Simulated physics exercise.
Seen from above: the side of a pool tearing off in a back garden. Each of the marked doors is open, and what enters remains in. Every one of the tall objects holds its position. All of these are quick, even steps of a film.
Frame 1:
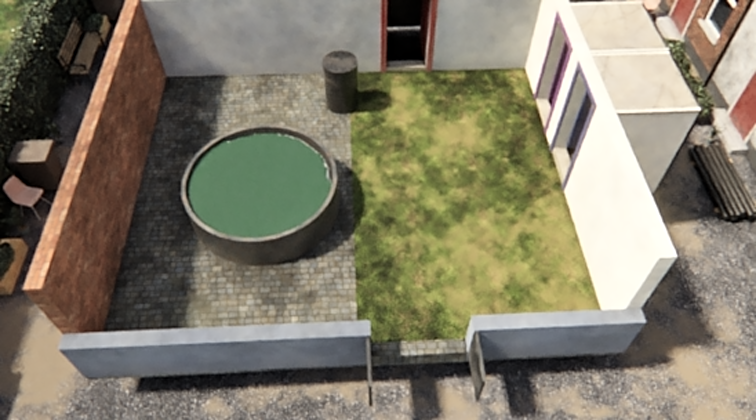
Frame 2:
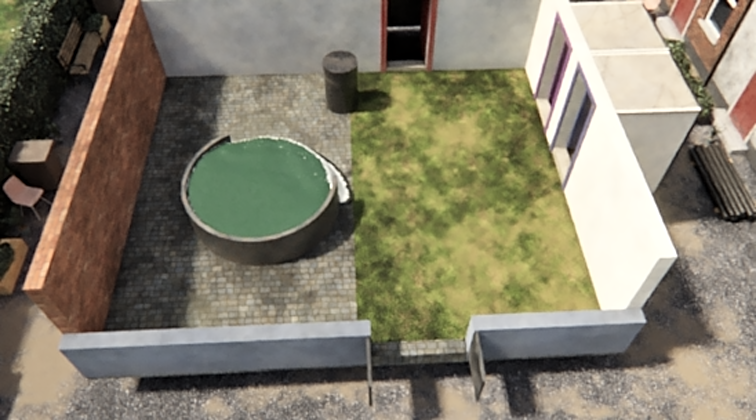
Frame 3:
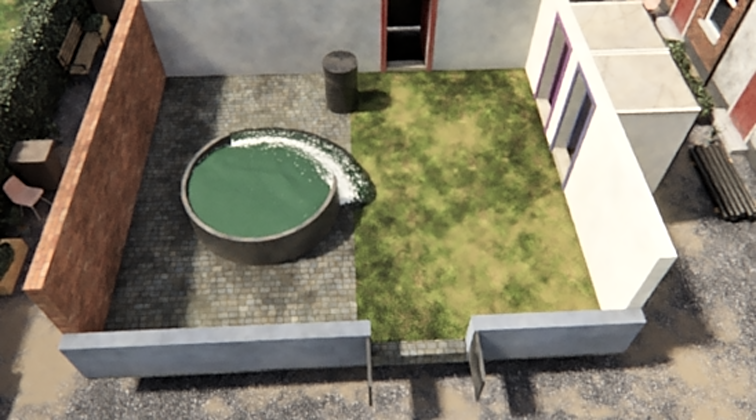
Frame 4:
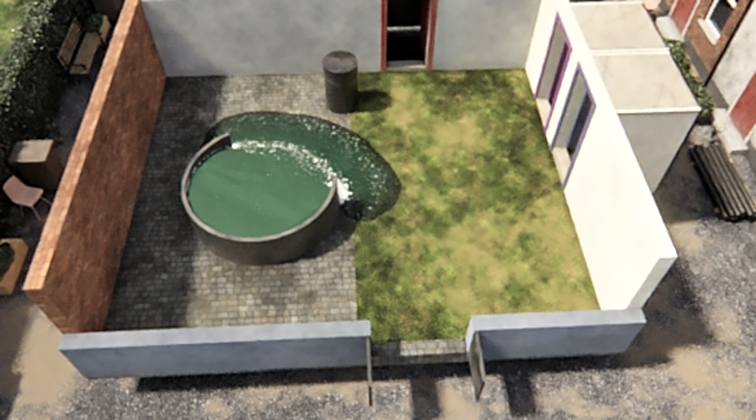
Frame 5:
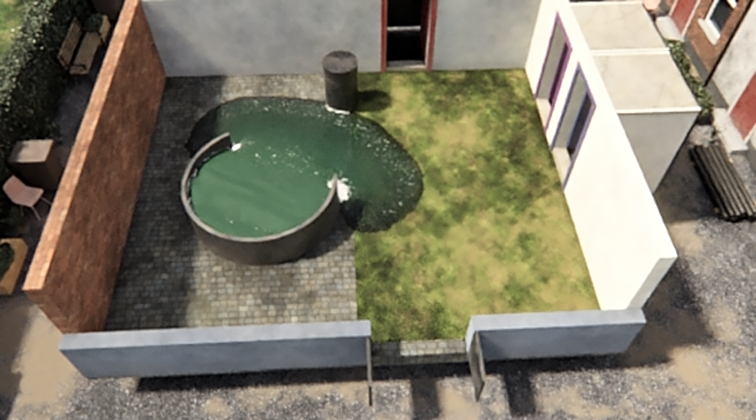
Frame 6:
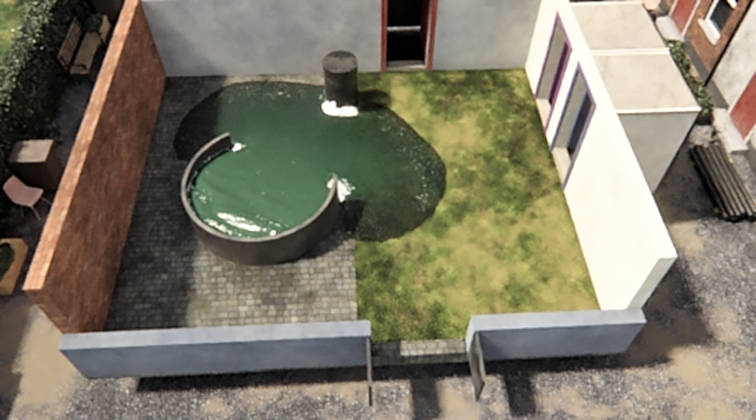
Green water sits still in a round pool in a walled garden until the pool's far side tears open. It pours through the gap, first in a white, foamy band, then spreads across the paving and onto the grass, foaming around the base of a dark upright barrel.
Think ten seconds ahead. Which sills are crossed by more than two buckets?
The purple door sill is crossed by more than that. The red door sill is crossed by more than that. The blue door sill is not crossed by that much.
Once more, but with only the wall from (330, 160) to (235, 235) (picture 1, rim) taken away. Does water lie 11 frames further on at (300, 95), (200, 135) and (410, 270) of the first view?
In turn: Untouched, untouched, swamped.
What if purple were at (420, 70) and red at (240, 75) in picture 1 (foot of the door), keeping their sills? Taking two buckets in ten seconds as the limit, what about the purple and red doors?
Well, purple door crosses the line while red door crosses the line.
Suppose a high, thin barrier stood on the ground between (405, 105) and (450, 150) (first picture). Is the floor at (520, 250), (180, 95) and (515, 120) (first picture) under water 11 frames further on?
Reading them off in sequence: Spared, swamped, spared.
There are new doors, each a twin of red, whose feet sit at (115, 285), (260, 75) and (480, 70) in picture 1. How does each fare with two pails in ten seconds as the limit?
Taken in sequence, they go: Not exceeded, exceeded, exceeded.
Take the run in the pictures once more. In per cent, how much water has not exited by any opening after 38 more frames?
About 94 per cent.
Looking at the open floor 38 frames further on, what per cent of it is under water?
I reckon around 75 %.
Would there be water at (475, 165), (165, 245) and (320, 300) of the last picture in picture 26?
Point 1: Drenched; point 2: Not wet; point 3: Not wet.
A moment on, water covers 35 % of the floor; the purple door not reached, the red door not reached, the blue door not reached.
Next, water covers 45 % of the floor; the purple door not reached, the red door under two buckets in, the blue door not reached.
Then, water covers 60 % of the floor; the purple door under two buckets in, the red door over two buckets in, the blue door wet at the sill, nothing in.
Later, water covers 75 % of the floor; the purple door far over two buckets in, the red door over two buckets in, the blue door wet at the sill, nothing in.
In the end, water covers 100 % of the floor; the purple door far over two buckets in, the red door over two buckets in, the blue door wet at the sill, nothing in.
